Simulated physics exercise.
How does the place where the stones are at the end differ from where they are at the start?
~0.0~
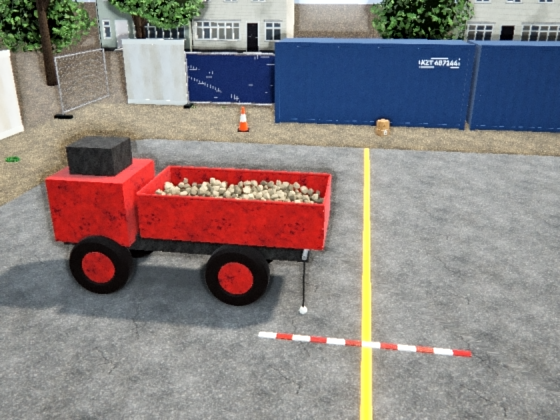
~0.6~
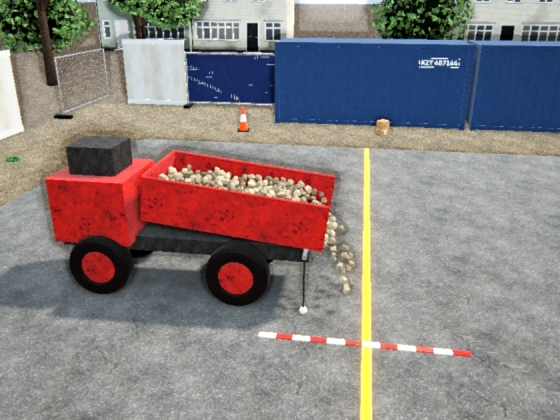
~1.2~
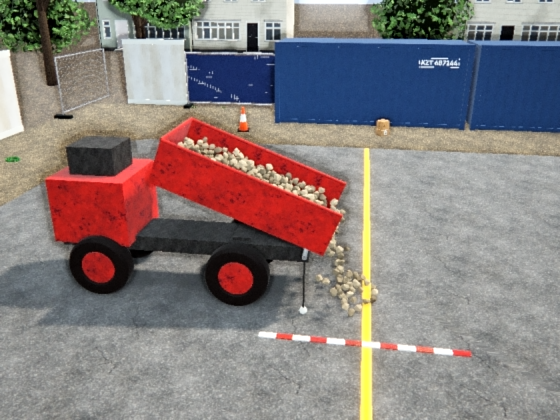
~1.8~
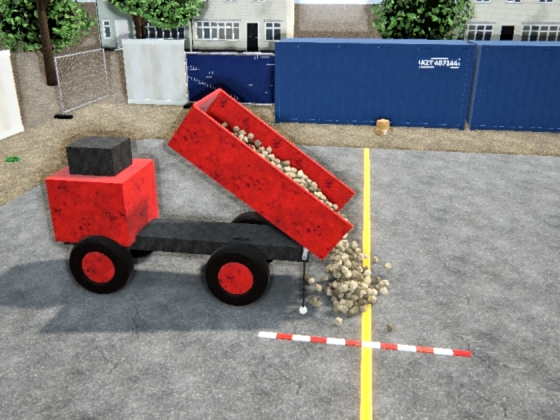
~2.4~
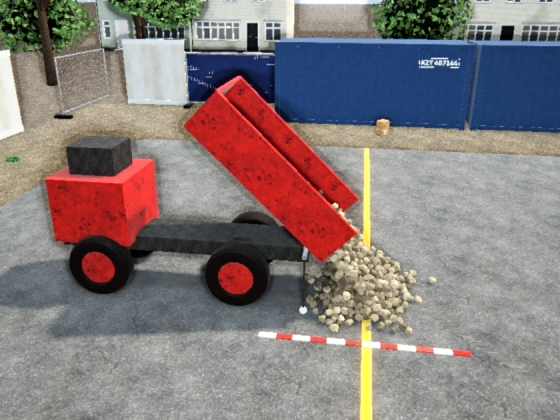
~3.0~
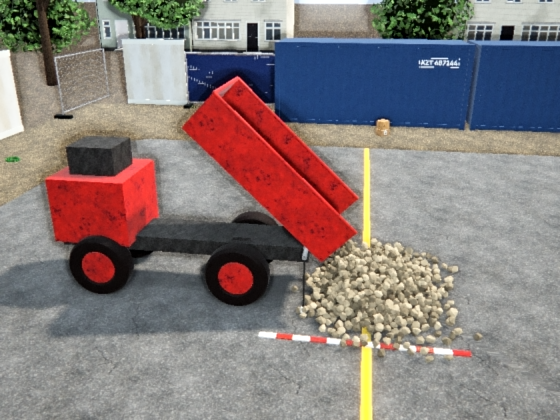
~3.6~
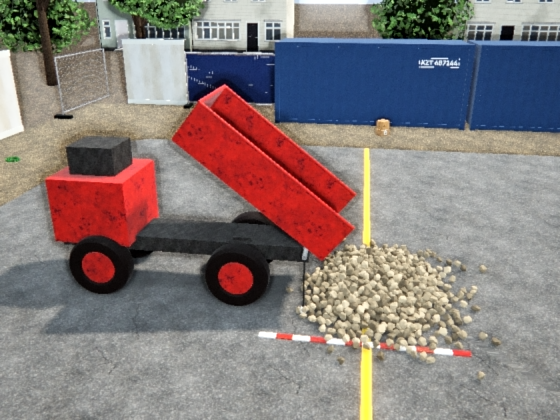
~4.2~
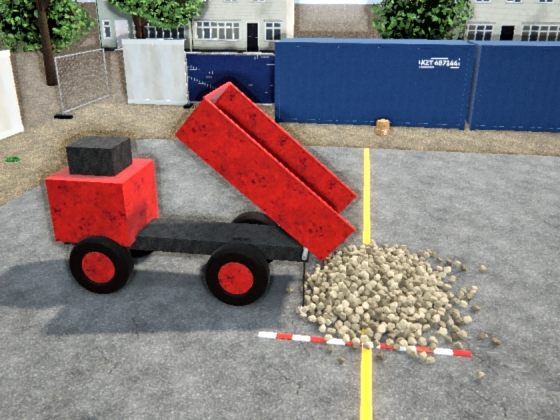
At the start the stones are in the truck's red body, and at the end they lie lower and further right, in a heap on the ground behind the truck that spreads across the yellow line.
